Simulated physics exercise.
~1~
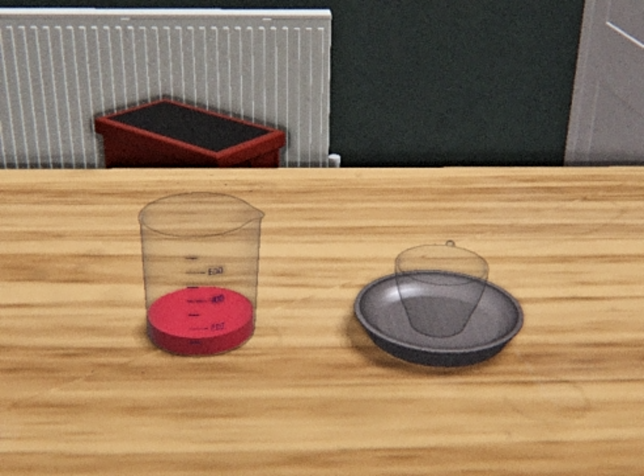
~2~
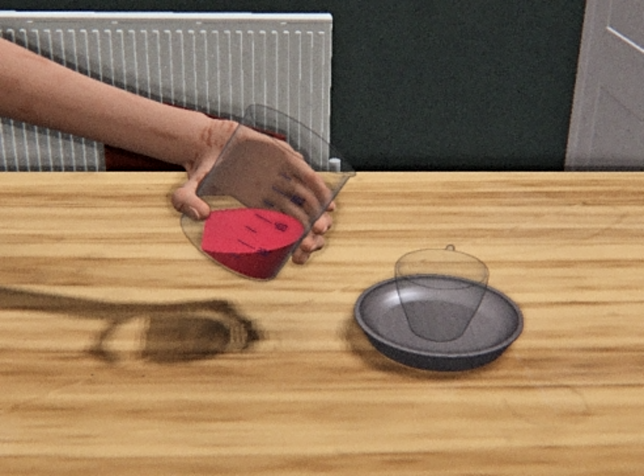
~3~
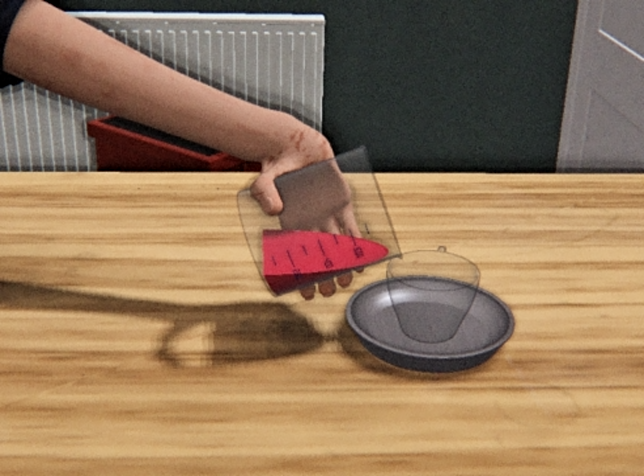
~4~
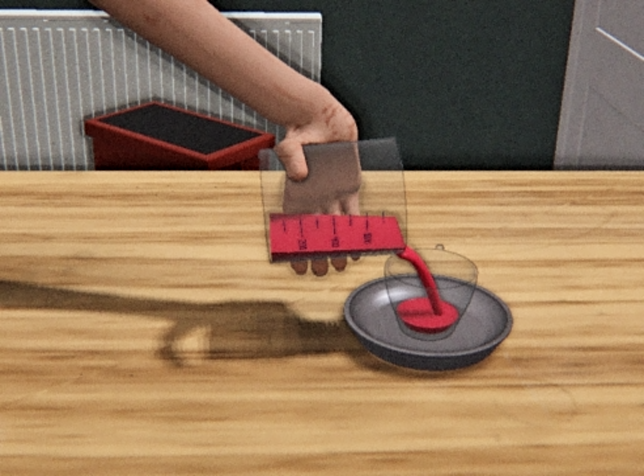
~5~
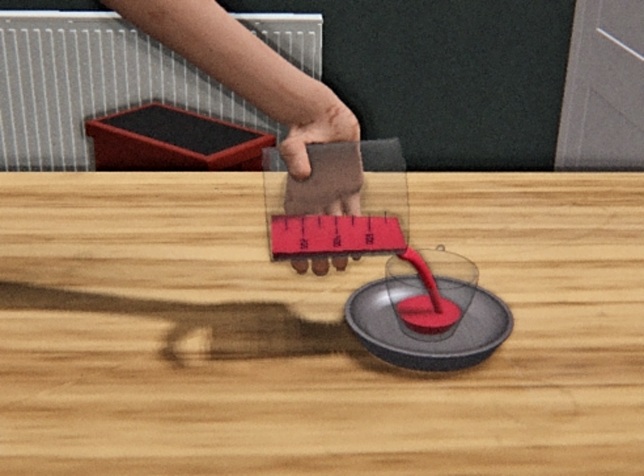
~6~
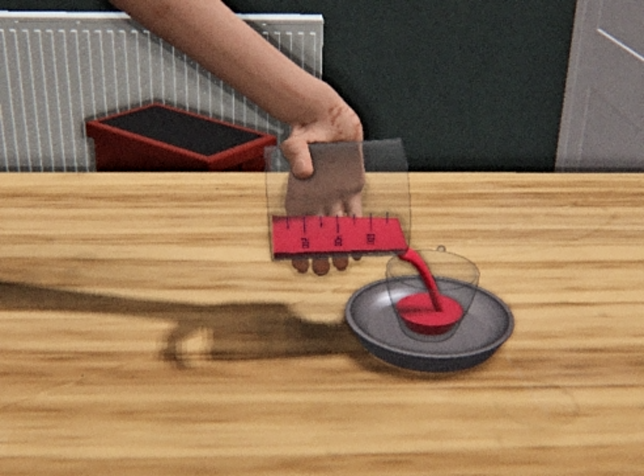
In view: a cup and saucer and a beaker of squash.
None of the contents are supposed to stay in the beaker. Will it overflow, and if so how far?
Cup suffices.
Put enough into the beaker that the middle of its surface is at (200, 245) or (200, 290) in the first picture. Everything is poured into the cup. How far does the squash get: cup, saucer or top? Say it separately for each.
As listed: Floods the top, reaches the saucer.
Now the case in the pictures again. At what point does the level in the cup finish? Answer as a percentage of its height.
Looks like close to 65 per cent, more or less.
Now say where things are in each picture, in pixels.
In the first frame, nothing is moving yet; beaker (199, 271) nearly empty; cup (440, 291) empty; saucer (452, 356) dry.
In the second frame, the beaker is picked up; beaker (264, 193) tipped 30° with all of its load; cup (440, 296) empty.
In the third frame, the beaker leans over the cup; beaker (322, 221) tipped 70° with all of its load; cup (431, 297) empty.
In the fourth frame, the squash is flowing; beaker (334, 201) tipped 85° with nearly all of its load; cup nearly empty, surface at (428, 314).
In the fifth frame, the squash is flowing; beaker (336, 201) tipped 85° with about three quarters of its load; cup (430, 296) about a quarter full.
In the sixth frame, the squash is flowing; beaker (338, 200) tipped 85° with about three quarters of its load; cup about a quarter full, surface at (429, 310); saucer (442, 361) dry.
Next, the cup is about half full; the saucer is dry.
After that, the cup is about two thirds full; the saucer is dry.
Finally, the cup is about two thirds full; the saucer is dry.
